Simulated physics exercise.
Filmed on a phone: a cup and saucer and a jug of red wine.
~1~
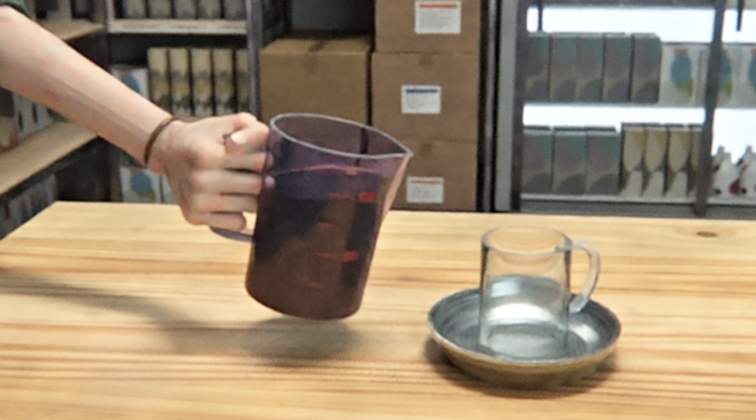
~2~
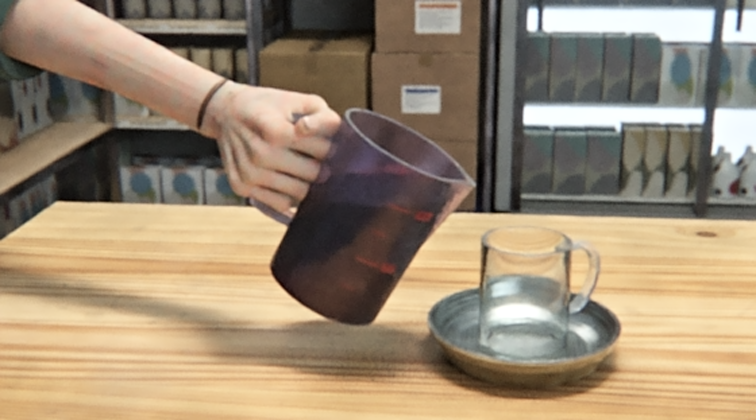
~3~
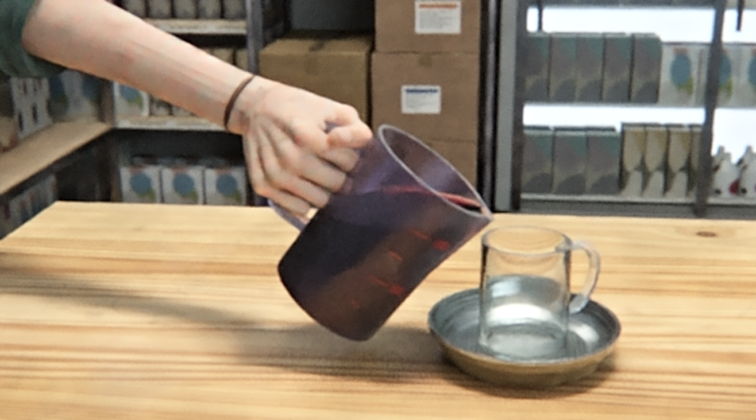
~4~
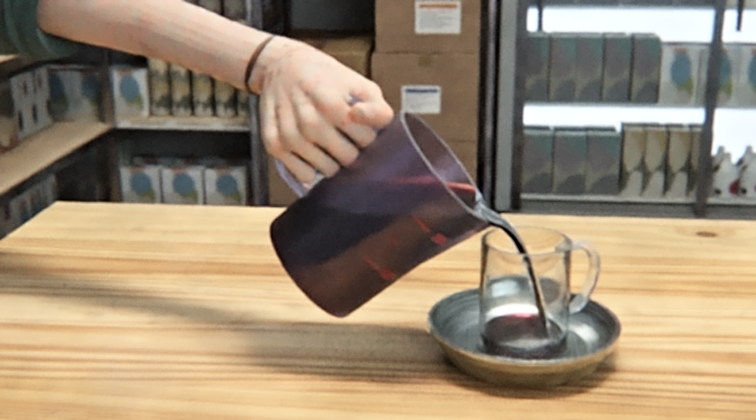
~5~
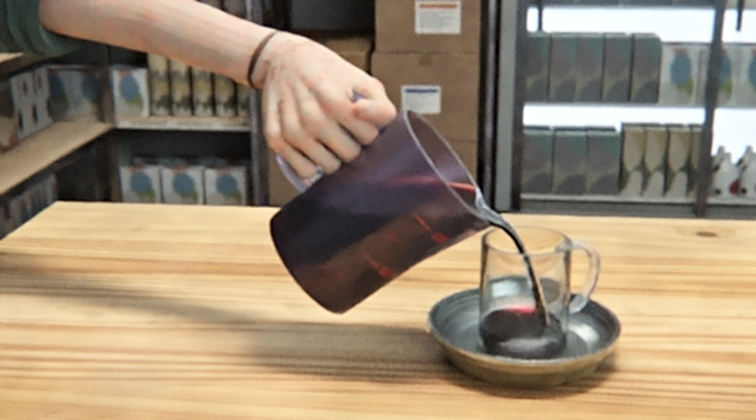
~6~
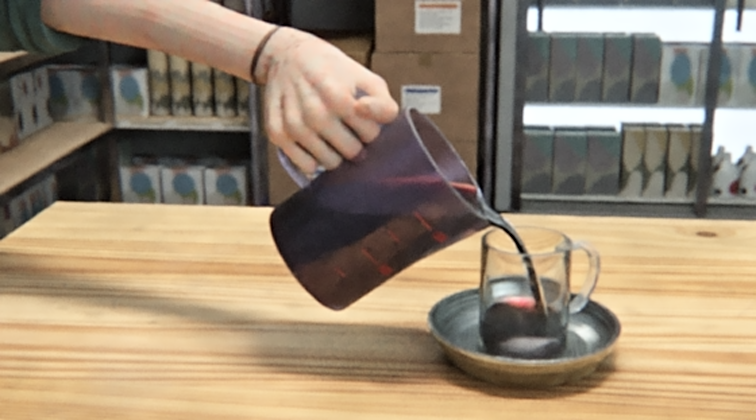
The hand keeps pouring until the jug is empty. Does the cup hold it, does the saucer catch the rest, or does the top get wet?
In the end it overflows cup and saucer.
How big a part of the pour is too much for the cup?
About 60 per cent.
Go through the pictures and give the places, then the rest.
In the first frame, a hand has the jug; jug (321, 213) about two thirds full; cup (525, 290) empty; saucer (526, 367) dry.
In the second frame, the jug is tipped; jug (365, 215) tipped 30° with all of its load; cup (525, 290) empty.
In the third frame, the jug is tipped; jug (381, 233) tipped 40° with all of its load; cup (525, 290) empty.
In the fourth frame, the stream is running; jug (379, 215) tipped 50° with nearly all of its load; cup nearly empty, surface at (523, 330).
In the fifth frame, the stream is running; jug (379, 212) tipped 50° with nearly all of its load; cup (525, 290) nearly empty.
In the sixth frame, the stream is running; jug (380, 209) tipped 55° with nearly all of its load; cup about a quarter full, surface at (523, 317); saucer (526, 367) dry.
Shortly, the cup is full to the brim; the saucer is wet, with room to spare.
Then, the cup is full to the brim; the saucer is full and running over.
At the finish, the cup is full to the brim; the saucer is full and running over.
